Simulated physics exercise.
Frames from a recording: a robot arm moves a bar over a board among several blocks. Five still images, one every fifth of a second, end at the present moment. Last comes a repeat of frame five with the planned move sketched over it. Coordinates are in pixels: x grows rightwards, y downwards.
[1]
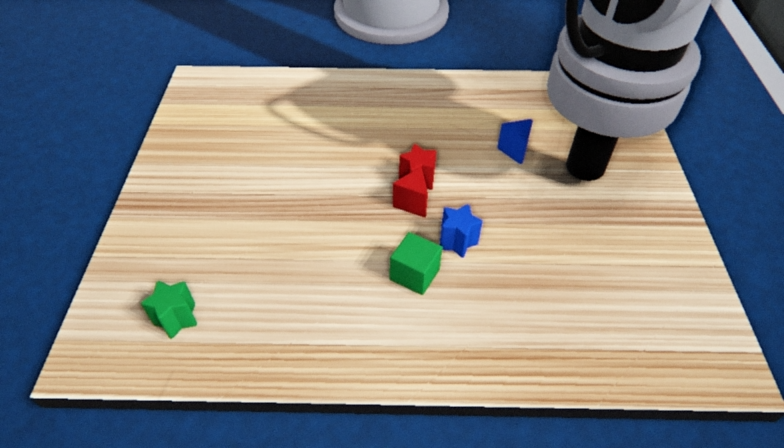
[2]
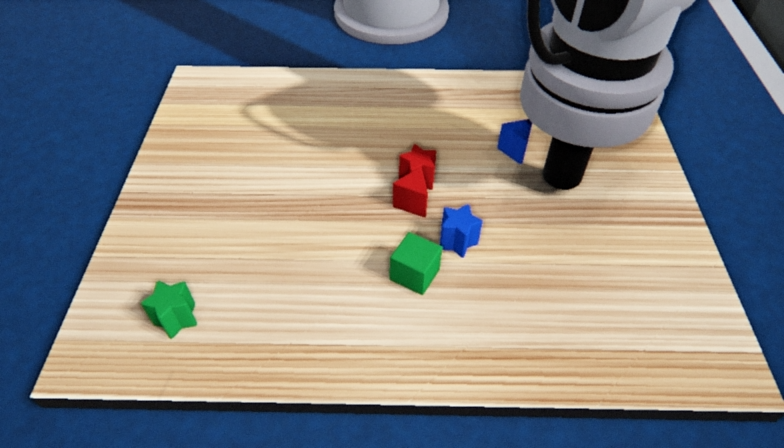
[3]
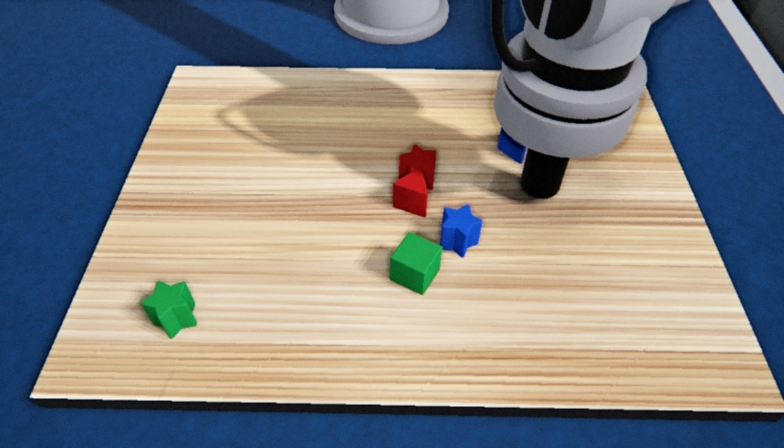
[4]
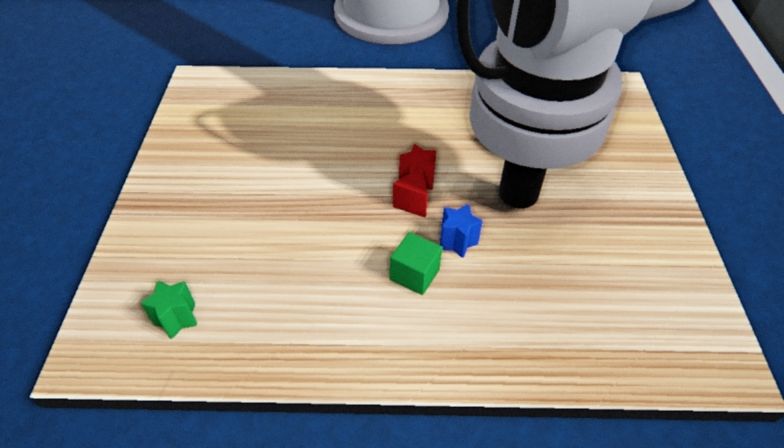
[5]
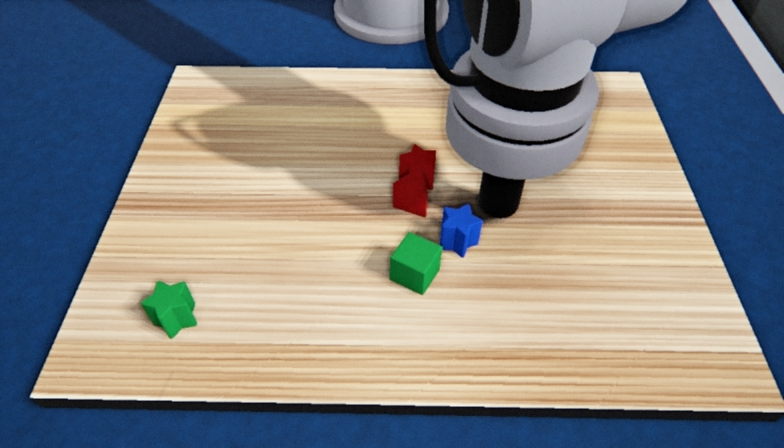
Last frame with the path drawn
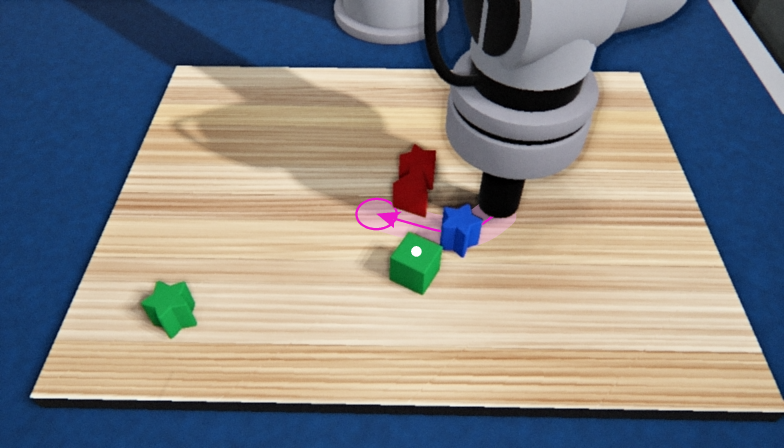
A robot arm moves its black bar left and toward the blue star among still blocks.
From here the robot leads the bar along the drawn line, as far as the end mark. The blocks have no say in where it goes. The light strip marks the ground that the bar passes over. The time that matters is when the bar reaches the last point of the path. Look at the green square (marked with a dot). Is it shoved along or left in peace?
When the path is over, the green square has left its spot.
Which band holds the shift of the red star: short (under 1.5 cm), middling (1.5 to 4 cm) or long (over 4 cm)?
The under 1.5 cm band.
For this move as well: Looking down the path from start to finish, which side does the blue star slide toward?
Displaced left.
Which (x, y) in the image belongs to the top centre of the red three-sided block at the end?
At pixel (386, 166).
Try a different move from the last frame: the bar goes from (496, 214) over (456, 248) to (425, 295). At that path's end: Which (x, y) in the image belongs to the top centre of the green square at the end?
Its top face will be centred at roughly (352, 293).
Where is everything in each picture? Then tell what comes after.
Bar's lower end at (585, 169); red three-sided block at (414, 181); green square at (416, 251); red star at (419, 156); blue star at (461, 218), in the first frame.
Bar at (561, 178); blocks still, in the second frame.
Bar at (539, 186); blocks still, in the third frame.
Bar at (518, 195); blocks still, in the fourth frame.
Bar at (498, 205); red three-sided block at (414, 181); green square at (416, 251); red star at (419, 156); blue star at (461, 218), in the fifth frame.
Drawn move, from (496, 214) through (462, 231) and (418, 225) to (377, 214); the dot is on the green square.
What follows on the original path. One third of the way, bar at (462, 223); green square at (413, 254); blue star at (439, 228), turned 15° anticlockwise.
Two thirds of the way, bar at (417, 216); red three-sided block at (400, 173), turned 25° clockwise; green square at (402, 262), turned 15° anticlockwise; red star at (418, 153), turned 20° clockwise; blue star at (414, 230), turned 50° anticlockwise.
At the end, bar at (376, 205); red three-sided block at (386, 166), turned 95° clockwise; green square at (402, 262), turned 15° anticlockwise; red star at (417, 152), turned 25° clockwise; blue star at (414, 230), turned 55° anticlockwise.
